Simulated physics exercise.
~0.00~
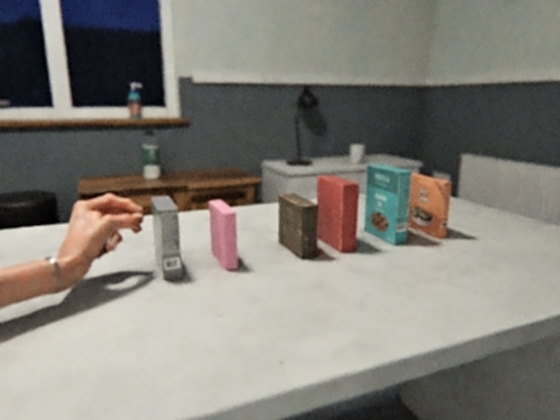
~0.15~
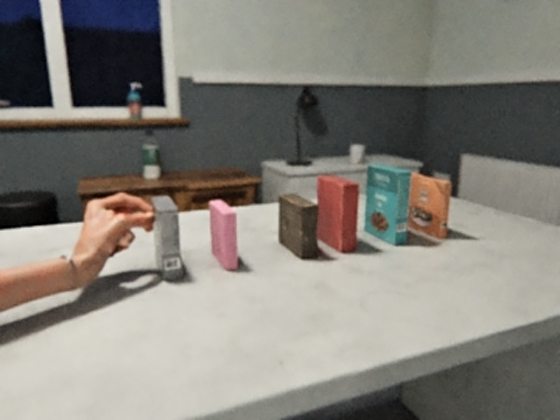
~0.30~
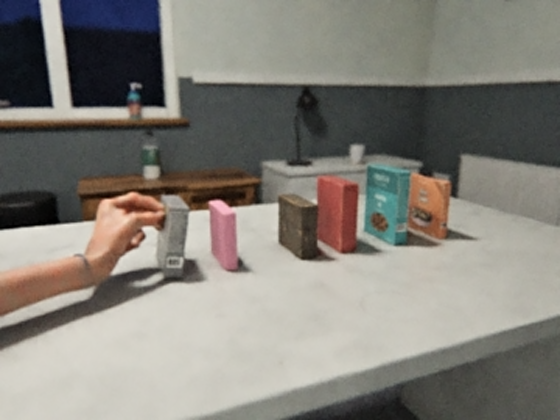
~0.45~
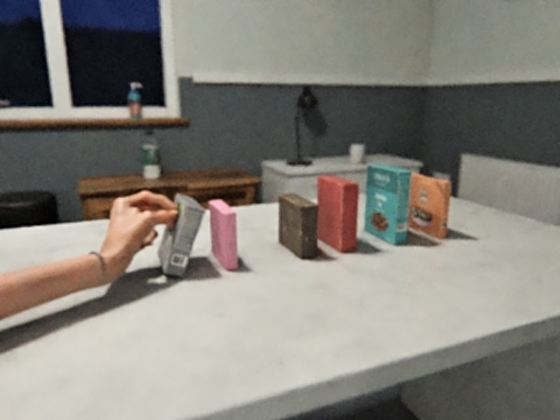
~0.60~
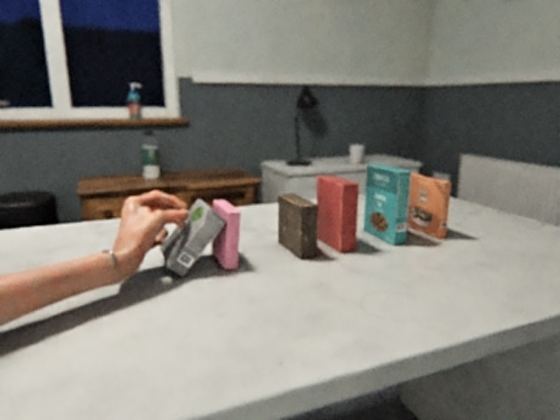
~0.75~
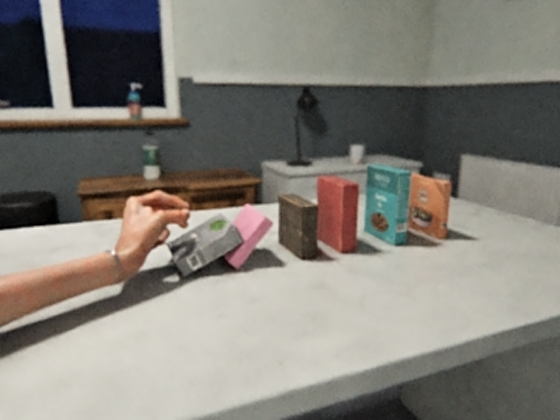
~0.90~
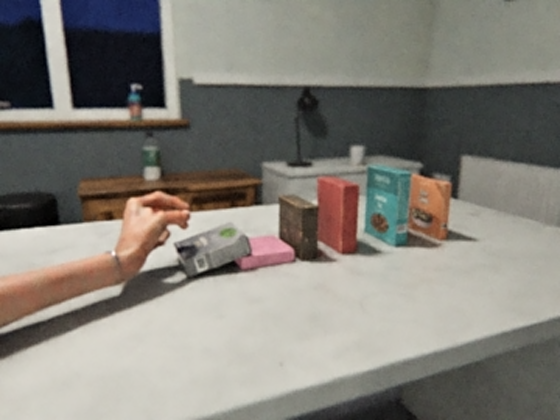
At the start, six flat boxes and blocks stand on end in a line across a pale table, with a hand reaching in from the left beside the grey packet. The fingers touch the top of the packet and push it to the right until it leans. It tilts further, leaves the fingertips and comes against the pink block, which still stands. The pink block then tips to the right as the grey packet drops onto its side. Both end up lying on the table, the pink one just short of the dark block, while the dark, red, turquoise and orange ones remain upright.
